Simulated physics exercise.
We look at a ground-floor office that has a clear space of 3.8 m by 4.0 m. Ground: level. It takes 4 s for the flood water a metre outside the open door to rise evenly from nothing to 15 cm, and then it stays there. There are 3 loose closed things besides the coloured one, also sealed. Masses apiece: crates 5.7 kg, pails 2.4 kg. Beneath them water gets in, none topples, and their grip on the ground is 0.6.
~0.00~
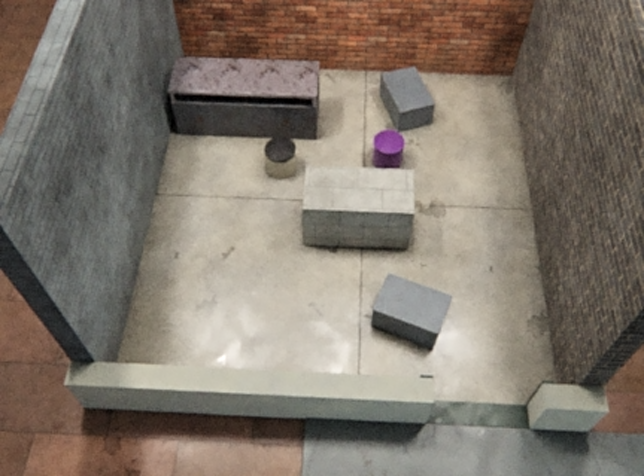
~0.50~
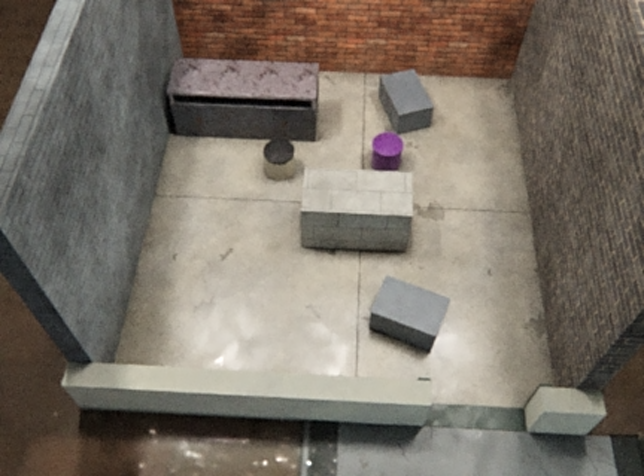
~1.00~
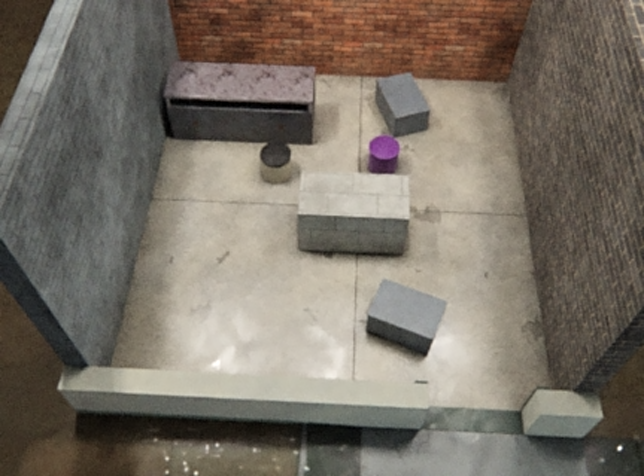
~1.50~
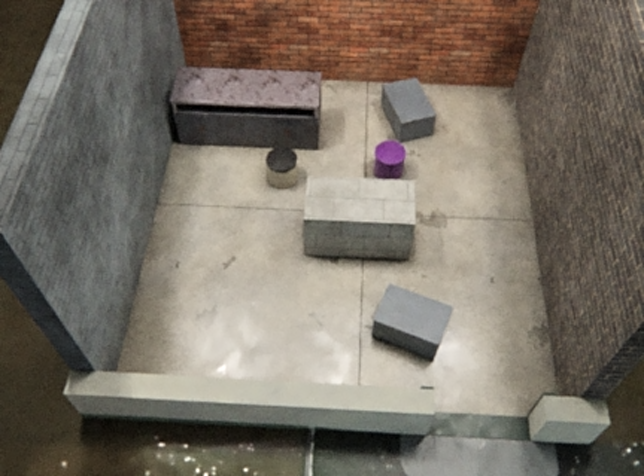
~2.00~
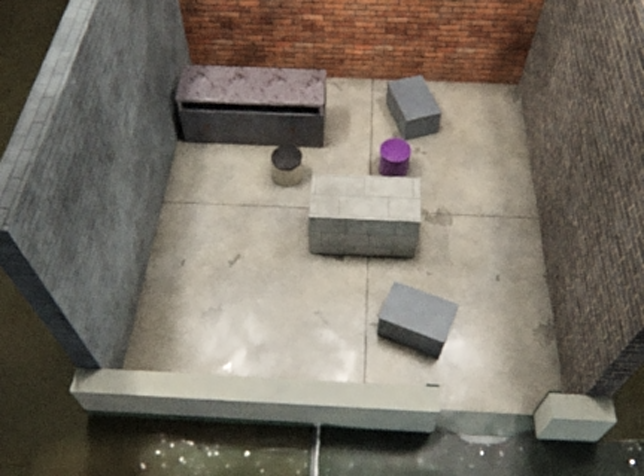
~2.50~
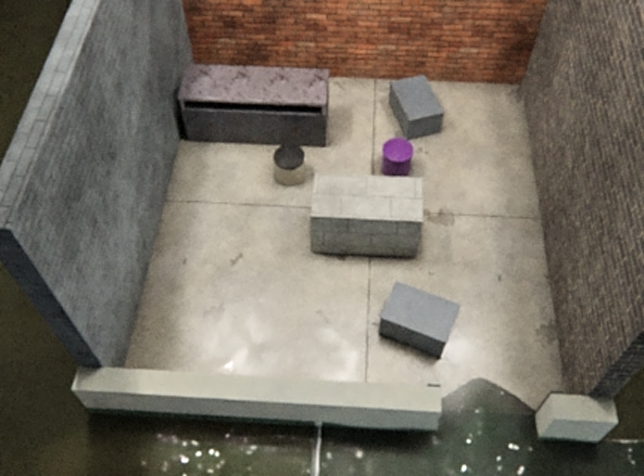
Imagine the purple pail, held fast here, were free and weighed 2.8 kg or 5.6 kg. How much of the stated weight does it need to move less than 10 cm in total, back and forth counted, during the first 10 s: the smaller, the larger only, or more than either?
Pretty sure the low figure cuts it.
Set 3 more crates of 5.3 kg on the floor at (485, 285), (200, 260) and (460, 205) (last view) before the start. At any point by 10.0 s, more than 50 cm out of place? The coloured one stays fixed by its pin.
One by one: Too far, not far enough and too far.
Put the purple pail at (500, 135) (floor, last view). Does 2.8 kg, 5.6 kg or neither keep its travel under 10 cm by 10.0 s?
Looking at the loads, neither keeps it.
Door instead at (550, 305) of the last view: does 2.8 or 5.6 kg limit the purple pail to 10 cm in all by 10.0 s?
The answer is that the lesser mass suffices.
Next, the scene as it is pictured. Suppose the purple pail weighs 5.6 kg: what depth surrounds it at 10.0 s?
Depth: Approx. 3 cm.
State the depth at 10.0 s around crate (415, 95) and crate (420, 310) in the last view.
Roughly 3 and 2 cm.
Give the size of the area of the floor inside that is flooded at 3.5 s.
Near 1.5 m2 in all.
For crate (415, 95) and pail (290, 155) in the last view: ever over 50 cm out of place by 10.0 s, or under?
The first is beyond the mark and the second is within the mark.
After 3.5 s the purple pail would be 0 cm from its start with 2.8 kg and 0 cm from its start with 5.6 kg; 0 cm of water round it then.
After 4.5 s the purple pail would be 0 cm from its start with 2.8 kg and 0 cm from its start with 5.6 kg; 0 cm of water round it then.
After 7.0 s the purple pail would be 0 cm from its start with 2.8 kg and 0 cm from its start with 5.6 kg; 2 cm of water round it then.
After 10.0 s the purple pail would be 2 cm from its start with 2.8 kg and 0 cm from its start with 5.6 kg; 3 cm of water round it then.
